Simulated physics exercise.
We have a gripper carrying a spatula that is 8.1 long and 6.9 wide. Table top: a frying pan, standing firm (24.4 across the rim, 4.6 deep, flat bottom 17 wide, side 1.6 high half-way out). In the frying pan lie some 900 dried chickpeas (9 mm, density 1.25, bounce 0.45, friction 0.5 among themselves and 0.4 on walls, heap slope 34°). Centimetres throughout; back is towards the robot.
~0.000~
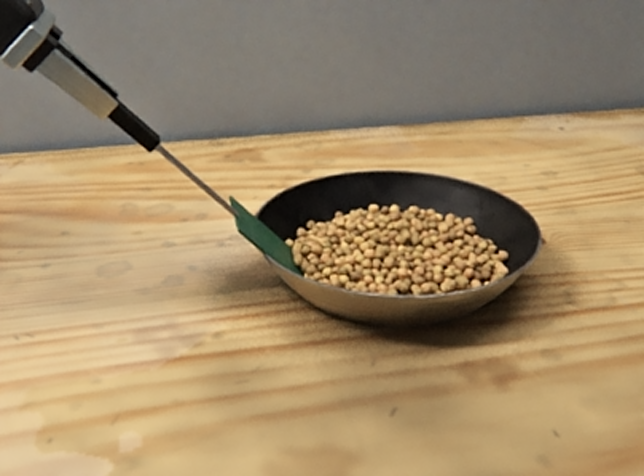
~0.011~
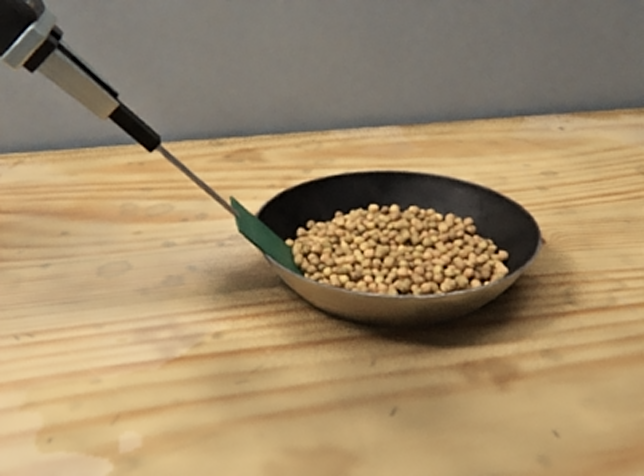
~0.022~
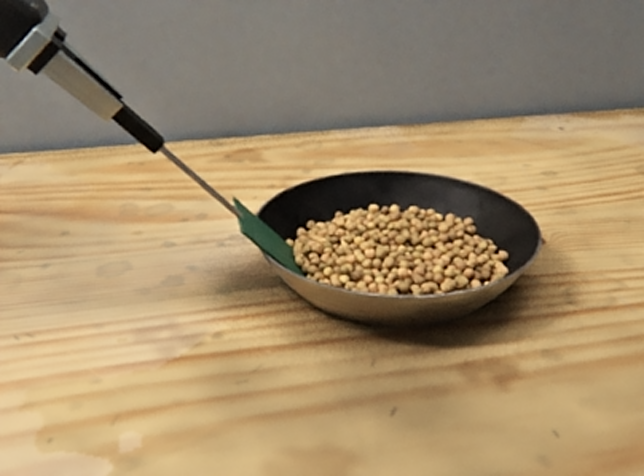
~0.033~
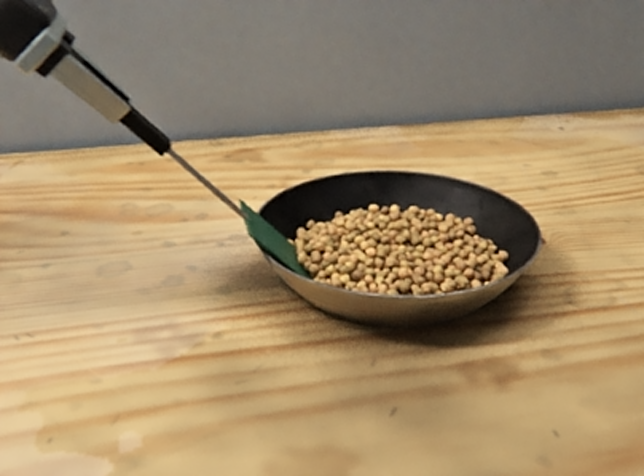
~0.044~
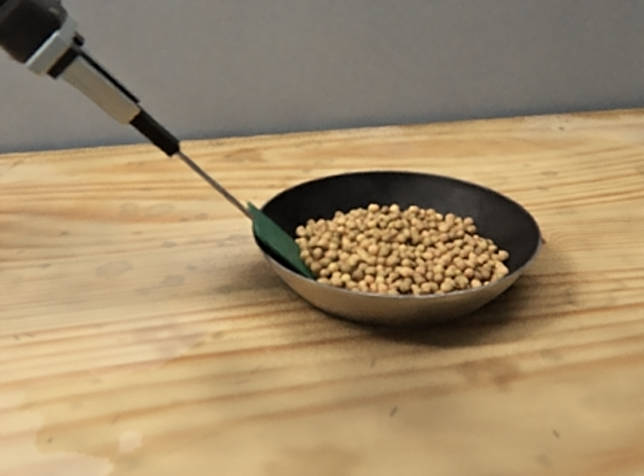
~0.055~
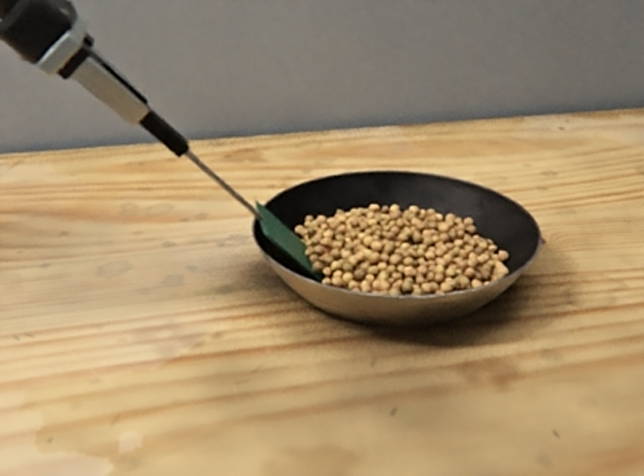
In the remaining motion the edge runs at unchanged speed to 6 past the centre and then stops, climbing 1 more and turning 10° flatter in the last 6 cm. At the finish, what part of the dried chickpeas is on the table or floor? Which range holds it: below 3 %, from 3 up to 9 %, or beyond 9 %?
The range below 3 %.
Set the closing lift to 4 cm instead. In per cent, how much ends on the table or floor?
I'd reckon around 0 per cent.
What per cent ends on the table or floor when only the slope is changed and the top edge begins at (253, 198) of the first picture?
About 0 per cent.
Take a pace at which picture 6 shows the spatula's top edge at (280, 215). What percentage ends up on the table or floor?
Expect about 5 per cent there.
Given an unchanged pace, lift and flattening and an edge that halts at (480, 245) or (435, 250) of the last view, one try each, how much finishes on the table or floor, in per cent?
I'd say roughly 5 per cent, then roughly 0 per cent.
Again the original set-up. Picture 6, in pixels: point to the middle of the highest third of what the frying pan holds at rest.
Somewhere around (475, 229) in the last picture.
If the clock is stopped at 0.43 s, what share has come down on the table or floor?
Close to 0 per cent of the load.
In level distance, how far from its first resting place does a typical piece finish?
The value is roughly 2 cm.
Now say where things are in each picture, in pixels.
The first frame shows the spatula top edge at (234, 212), sloping 48°; upper third of the load around (393, 251), from x 290 to 505, top at y 210; 900 in the frying pan.
The second frame shows the spatula top edge at (234, 213), sloping 48°; upper third of the load around (393, 250), from x 290 to 505, top at y 210.
The third frame shows the spatula top edge at (237, 214), sloping 48°; upper third of the load around (393, 250), from x 290 to 505, top at y 210.
The fourth frame shows the spatula top edge at (244, 216), sloping 48°; upper third of the load around (391, 251), from x 290 to 505, top at y 210.
The fifth frame shows the spatula top edge at (252, 217), sloping 48°; upper third of the load around (388, 249), from x 290 to 505, top at y 210.
The sixth frame shows the spatula top edge at (260, 217), sloping 48°; upper third of the load around (385, 248), from x 290 to 505, top at y 210; 900 in the frying pan.
After 0.13 s, sloping 48°, highest piece 5 above the table; 900 in the frying pan.
After 0.20 s, sloping 44°, highest piece 5 above the table; 900 in the frying pan.
After 0.43 s, sloping 38°, highest piece 5 above the table; 900 in the frying pan.
After 1.48 s, sloping 38°, highest piece 5 above the table; 900 in the frying pan.
In the end, 900 in the frying pan. That is 0 % on the table or floor.
